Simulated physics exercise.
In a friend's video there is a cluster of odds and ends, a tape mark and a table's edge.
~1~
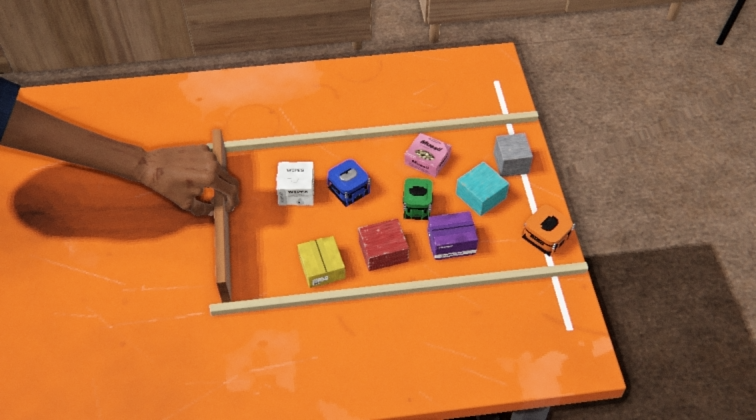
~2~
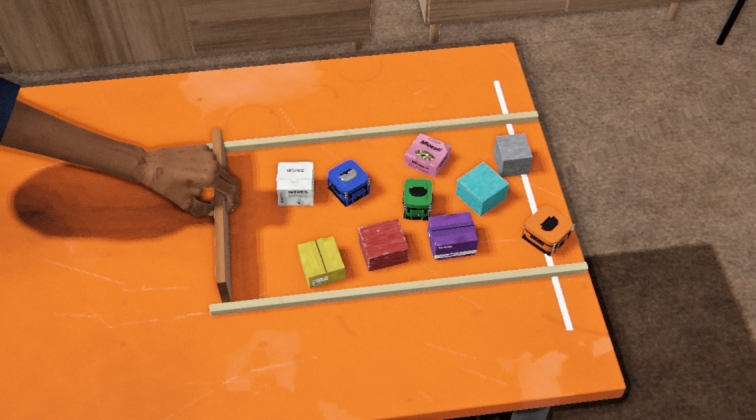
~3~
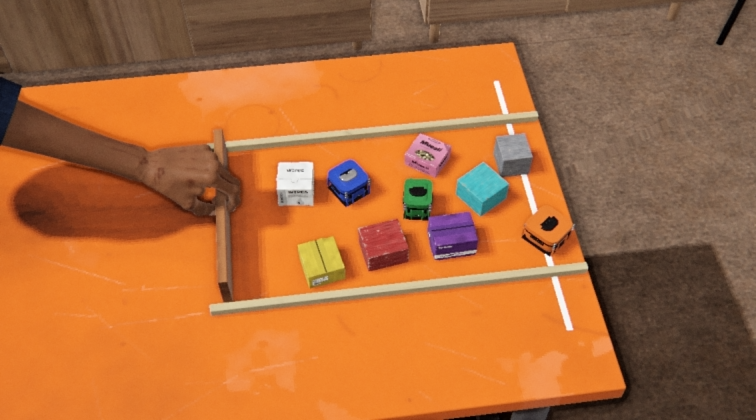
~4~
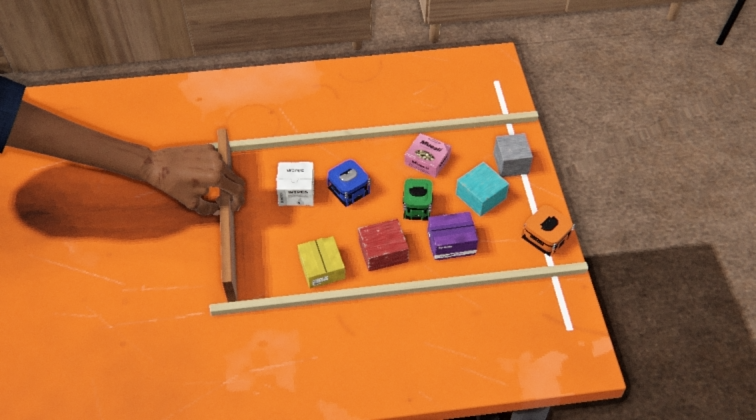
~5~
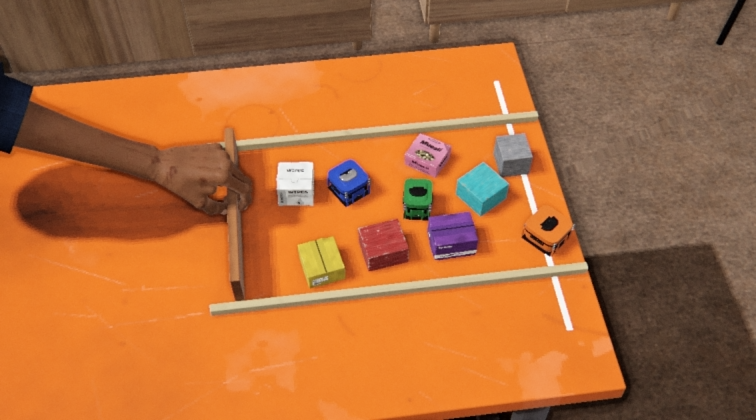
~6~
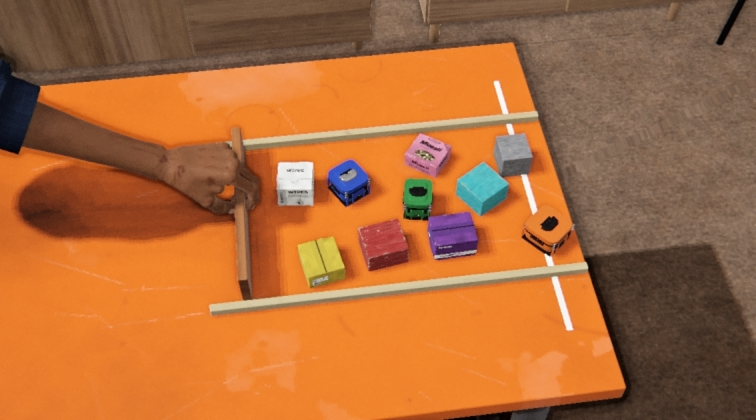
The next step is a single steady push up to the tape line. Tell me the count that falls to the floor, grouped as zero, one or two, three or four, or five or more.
Basically the losses over the end count five or more in this one.
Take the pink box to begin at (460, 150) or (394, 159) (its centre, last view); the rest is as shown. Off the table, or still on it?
First: Safe; second: Safe.
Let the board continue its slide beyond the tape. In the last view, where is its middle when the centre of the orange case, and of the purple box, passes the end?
The middle is at (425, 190) when it's the orange case, and at (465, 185) when it's the purple box.
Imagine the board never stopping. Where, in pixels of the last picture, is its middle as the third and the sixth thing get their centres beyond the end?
It sits around (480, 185) and after that around (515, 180).
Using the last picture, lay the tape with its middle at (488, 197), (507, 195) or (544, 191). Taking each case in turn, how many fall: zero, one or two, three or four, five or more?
Lab note - count per position: 3 or 4; three or four; 5 or more.
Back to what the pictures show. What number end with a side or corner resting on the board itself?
That makes 4.
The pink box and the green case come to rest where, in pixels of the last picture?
The pink box ends at (530, 129) and the green case at (552, 201).
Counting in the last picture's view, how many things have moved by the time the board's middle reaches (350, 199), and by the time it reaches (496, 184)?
6 and 10.
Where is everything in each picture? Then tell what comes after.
The first picture shows orange case (548, 230); grey block (513, 155); turquoise block (482, 189); board (222, 213); tape (529, 193).
The second picture shows grey block (513, 155); green case (418, 199).
The third picture shows turquoise block (482, 189); board (223, 213).
The fourth picture shows orange case (548, 230); pink box (428, 155).
The fifth picture shows grey block (513, 155); white box (296, 184).
The sixth picture shows orange case (548, 230); grey block (513, 155); turquoise block (482, 189); board (242, 211); tape (529, 193).
Soon after, none off yet; orange case at rest near (548, 230); grey block at rest near (513, 155); turquoise block at rest near (482, 189).
In the end, the number that fall off is five or more; gone, blue case, red block, purple box, turquoise block, grey block and orange case.
